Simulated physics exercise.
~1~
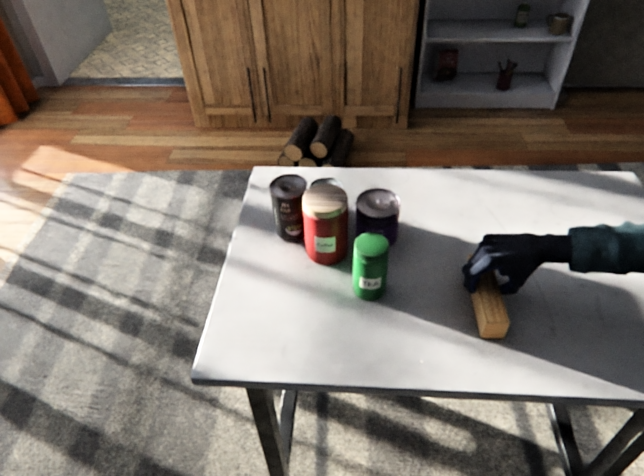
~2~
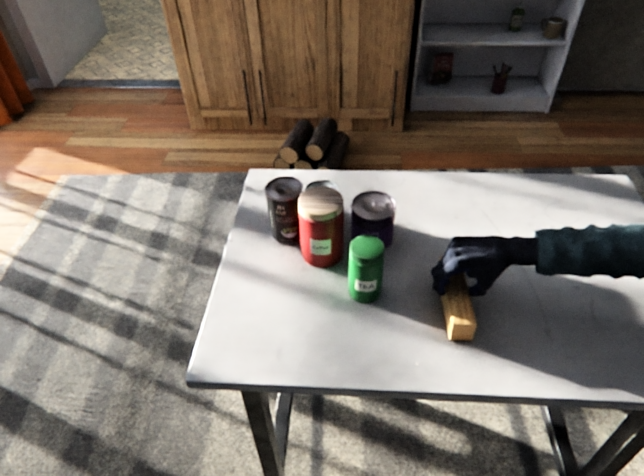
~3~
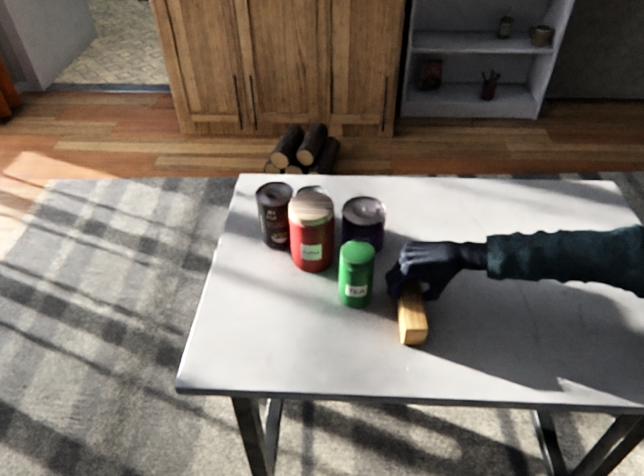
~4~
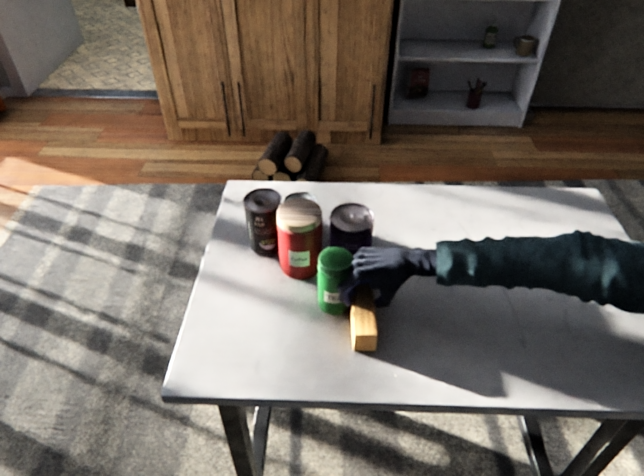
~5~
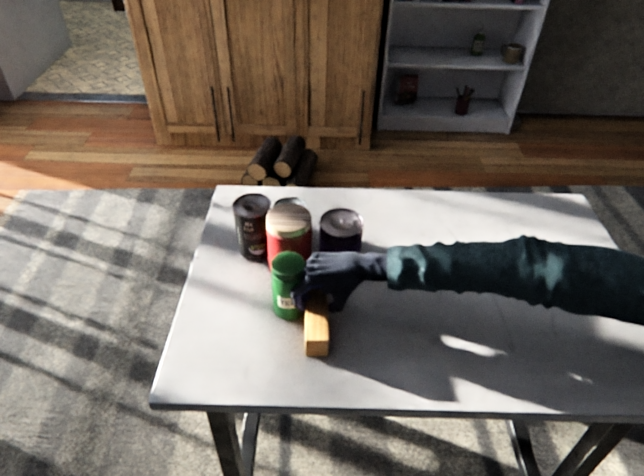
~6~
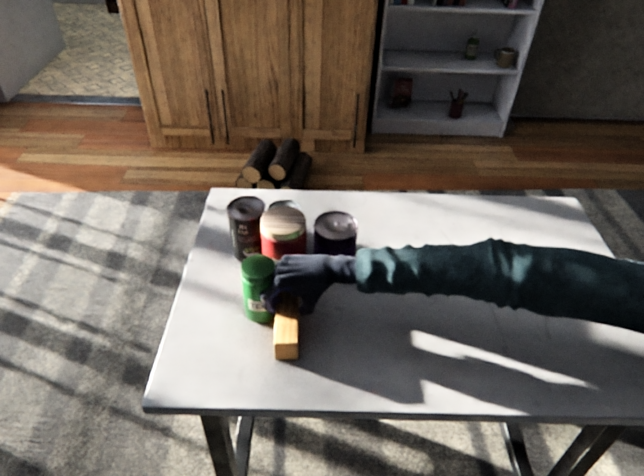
A dark-gloved hand in a dark green sleeve slid a wooden block leftward across a pale table until it met a green jar, then pushed the jar left, leaving it upright in front of the red jar and the other containers, which stayed put.
